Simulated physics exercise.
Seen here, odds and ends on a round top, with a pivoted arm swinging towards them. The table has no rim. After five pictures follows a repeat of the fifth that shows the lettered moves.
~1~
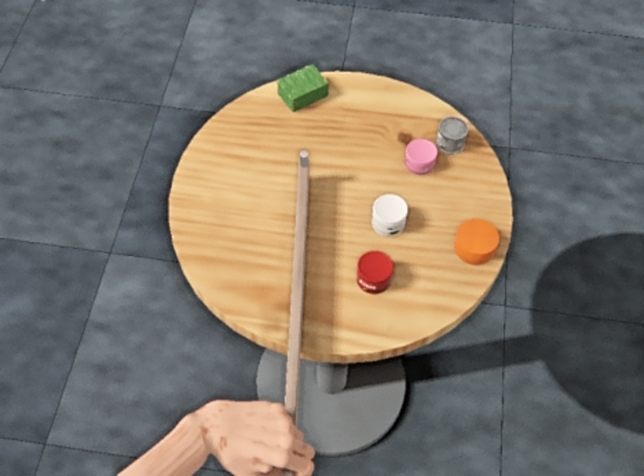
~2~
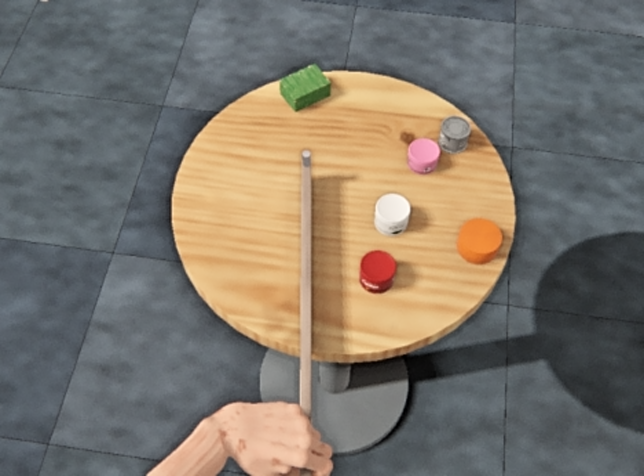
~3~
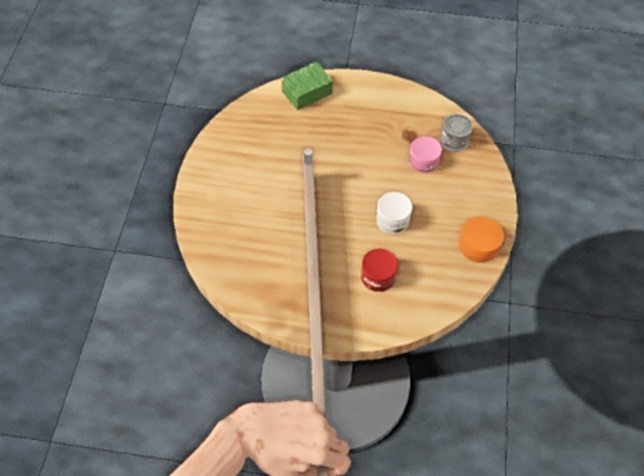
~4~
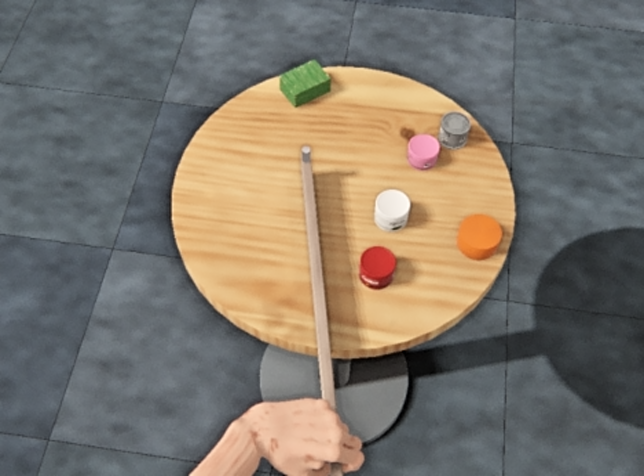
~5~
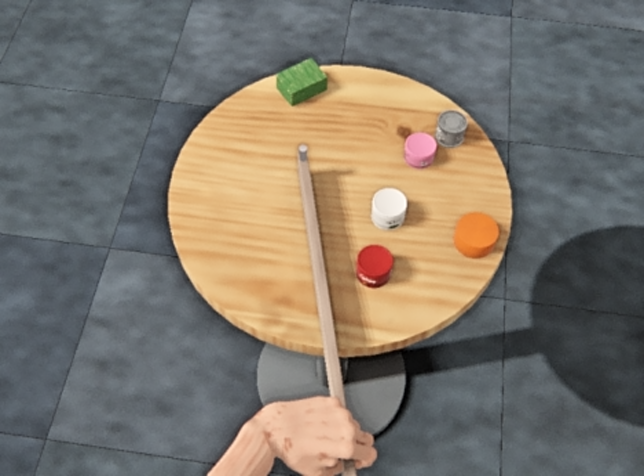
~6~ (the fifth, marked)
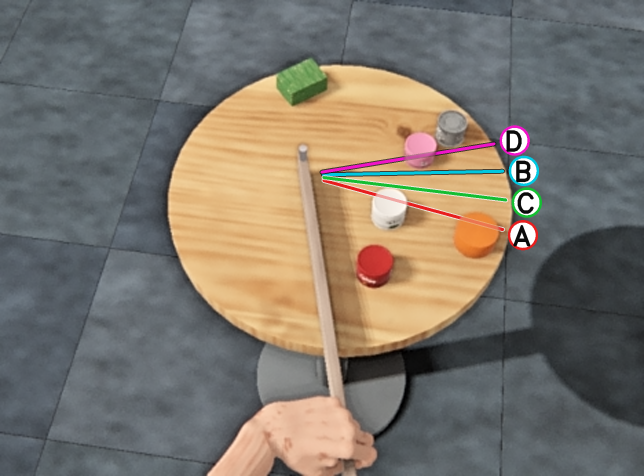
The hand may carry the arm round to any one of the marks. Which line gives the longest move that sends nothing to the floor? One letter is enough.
B.
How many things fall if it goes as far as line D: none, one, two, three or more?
By then, one.
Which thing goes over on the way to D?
It is the orange tin.
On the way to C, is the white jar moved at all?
Yes.
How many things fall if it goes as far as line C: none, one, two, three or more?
In all, none.
On the marked copy, A at (411, 205); B at (413, 173); C at (414, 189); D at (409, 158).
Taking B. A third of the way, arm (373, 231); red tub (407, 251); orange tin (475, 236).
Two thirds of the way, arm (407, 192); orange tin (488, 211); red tub (450, 200).
When it is over, arm (412, 156); orange tin (495, 150); red tub (456, 152); nothing has fallen.
As for the rest, A is safe but short; C is safe but short; D drops the orange tin.
